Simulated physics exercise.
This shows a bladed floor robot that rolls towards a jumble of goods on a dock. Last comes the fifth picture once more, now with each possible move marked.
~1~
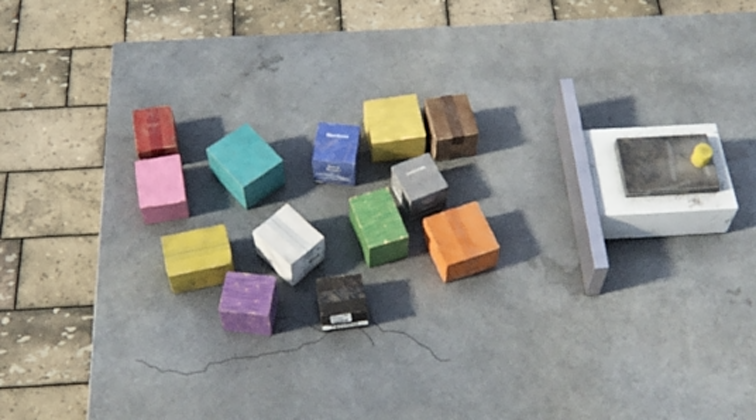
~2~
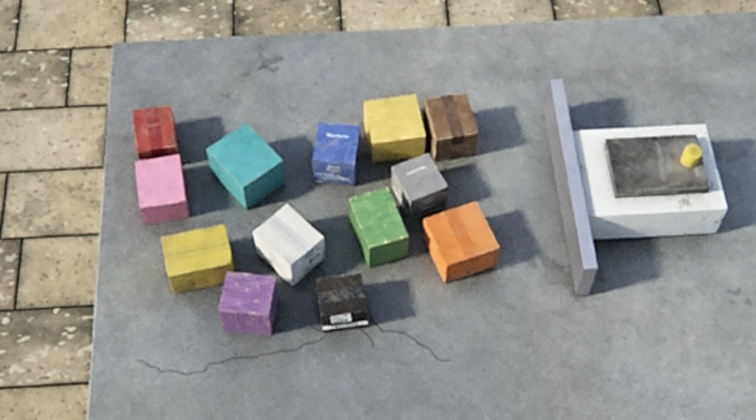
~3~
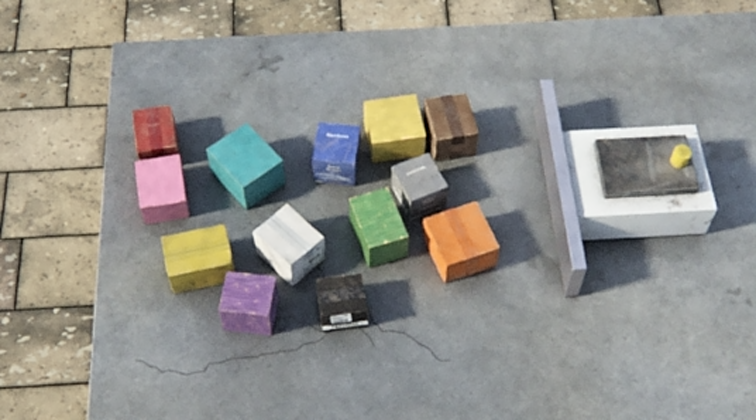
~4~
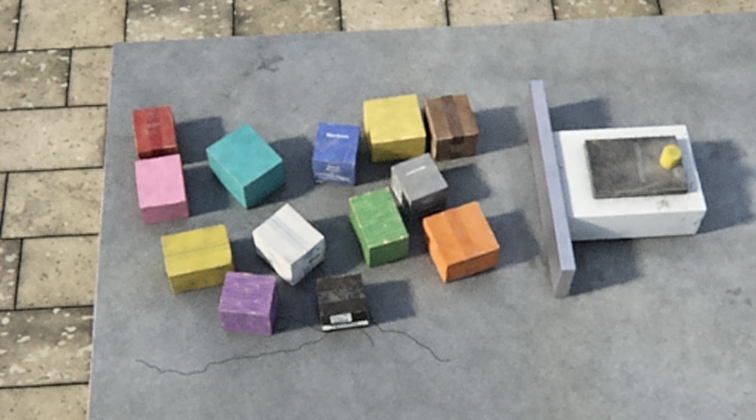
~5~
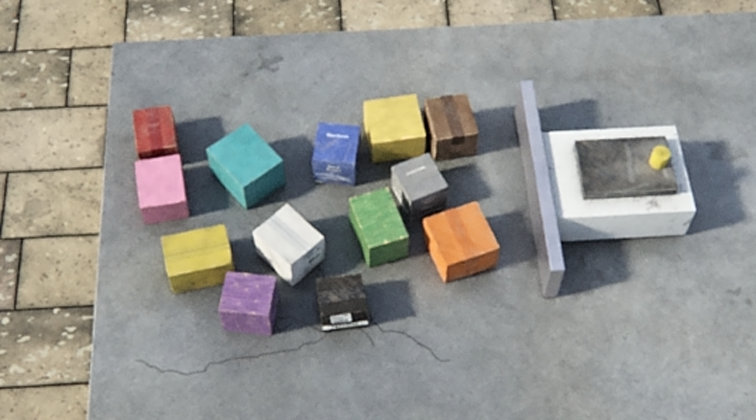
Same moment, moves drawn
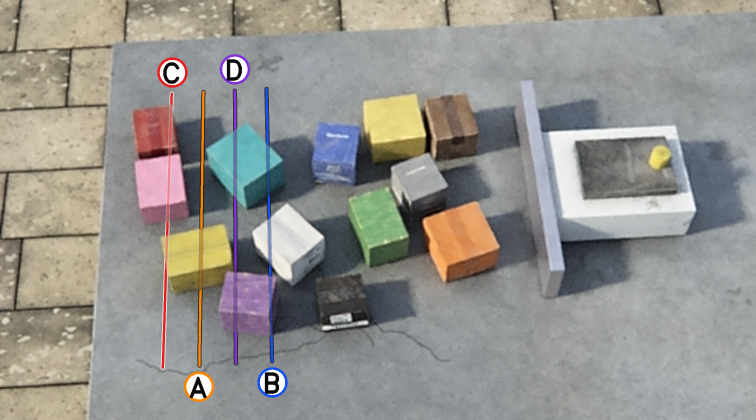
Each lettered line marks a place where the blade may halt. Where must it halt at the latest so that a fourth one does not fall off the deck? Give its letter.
It should halt at D.
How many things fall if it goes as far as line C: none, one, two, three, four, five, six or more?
By then, six or more.
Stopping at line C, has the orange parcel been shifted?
By then, yes.
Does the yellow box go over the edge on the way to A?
Yes.
On the copy, A at (202, 219); B at (269, 215); C at (168, 221); D at (235, 217).
On D. First, robot (509, 172); yellow crate (346, 131); brown box (395, 129).
Then, robot (397, 178); yellow box (139, 262); pink crate (154, 189).
Finally, robot (314, 183); yellow box over the edge; pink crate over the edge; two fallen.
By contrast, A drops five; B is within the limit but short; C drops eight.
